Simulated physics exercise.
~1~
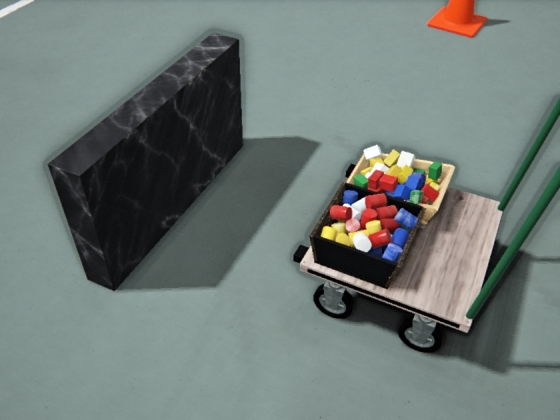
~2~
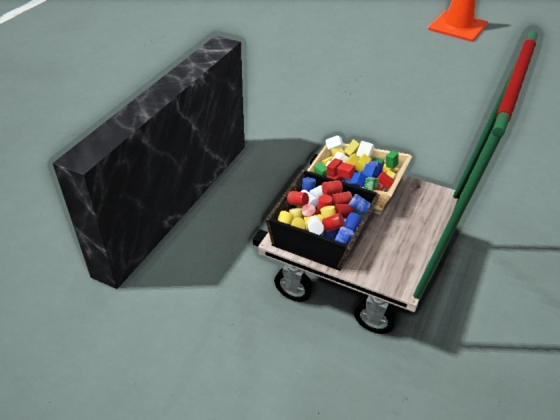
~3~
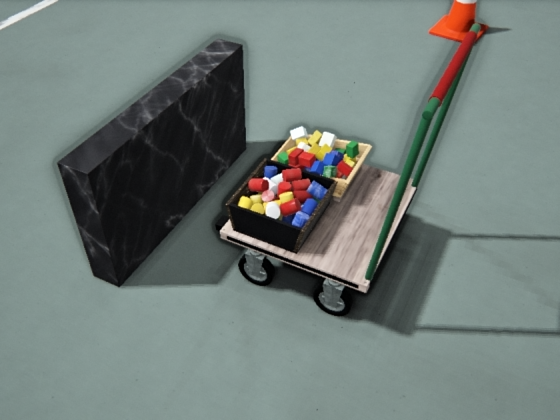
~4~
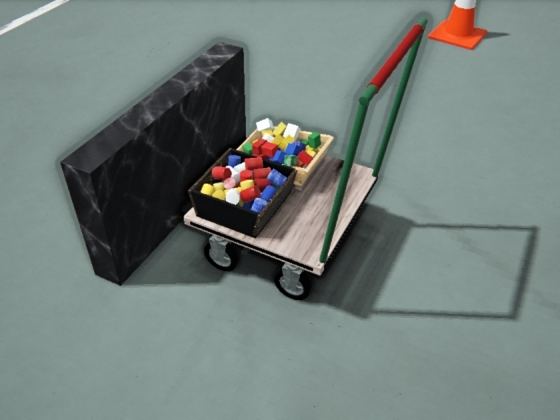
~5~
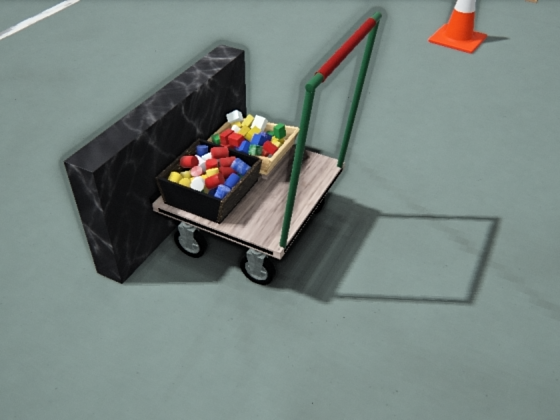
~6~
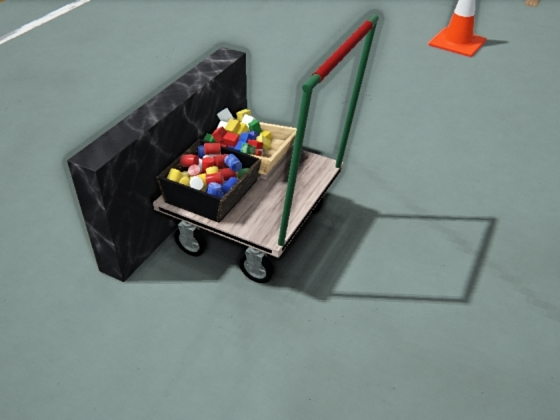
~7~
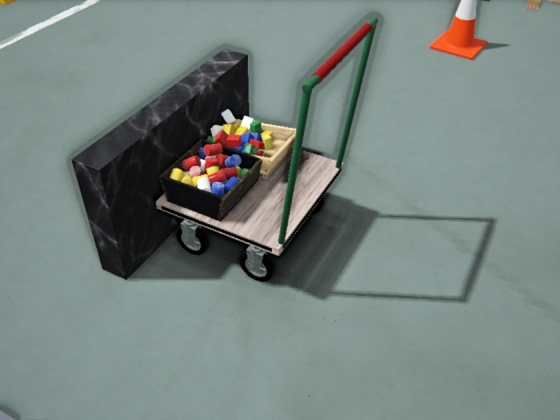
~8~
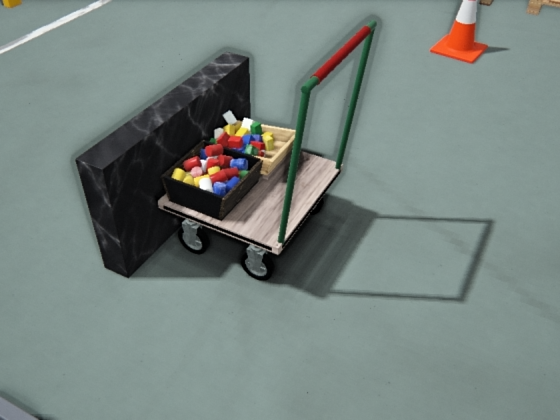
On a grey-green floor, a loaded trolley rolls left into a black wall, jolting its colourful pieces.
